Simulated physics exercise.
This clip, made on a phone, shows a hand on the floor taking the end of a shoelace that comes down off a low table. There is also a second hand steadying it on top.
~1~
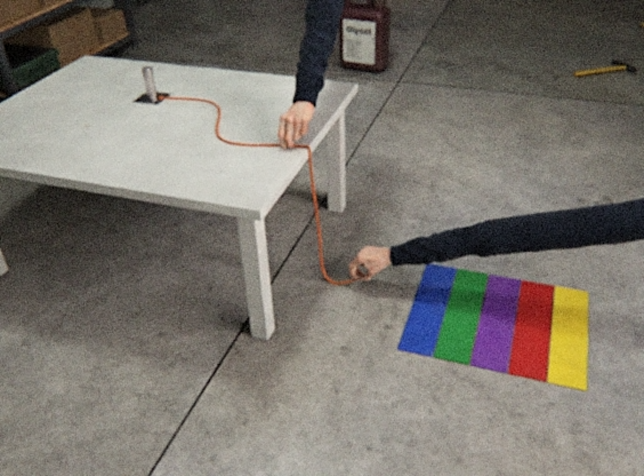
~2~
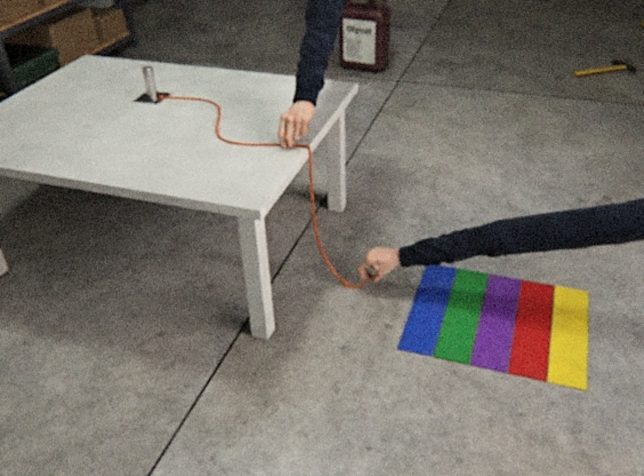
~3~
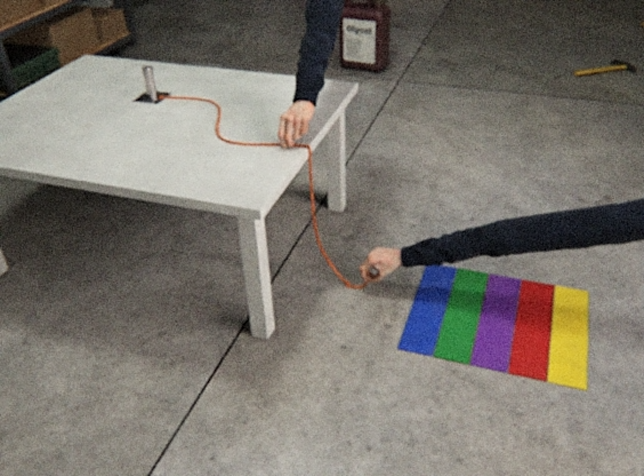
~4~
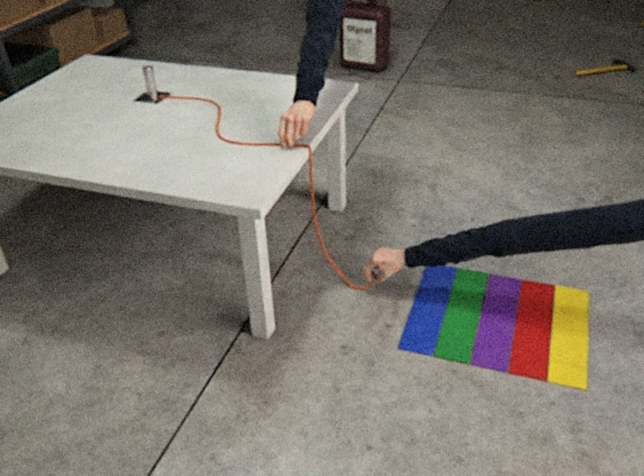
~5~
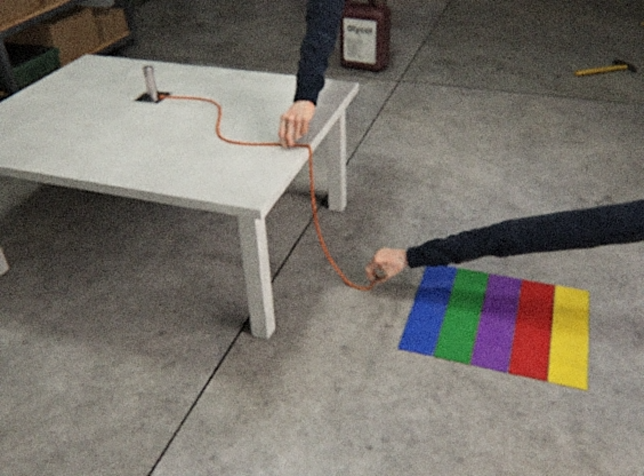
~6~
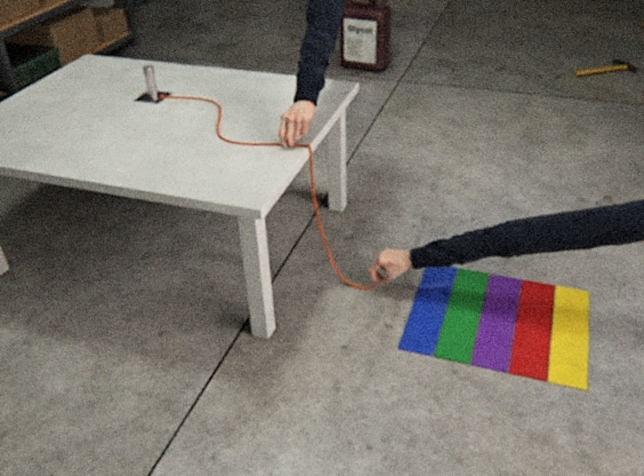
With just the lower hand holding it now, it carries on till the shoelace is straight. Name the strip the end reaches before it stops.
Purple.
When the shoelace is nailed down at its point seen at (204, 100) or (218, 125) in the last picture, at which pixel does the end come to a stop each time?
First (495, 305), then (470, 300).
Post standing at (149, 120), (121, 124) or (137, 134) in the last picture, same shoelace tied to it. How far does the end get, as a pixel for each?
About (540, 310), (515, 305) and (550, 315).
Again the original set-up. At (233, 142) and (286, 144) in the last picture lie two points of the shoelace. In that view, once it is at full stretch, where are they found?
The first one ends up at (280, 136) and the second one at (324, 157).
Early on, end near (445, 294); over blue.
Midway, end near (478, 300); over green.
At the end of the slack, end near (499, 304); over purple. It gets as far as the purple strip.
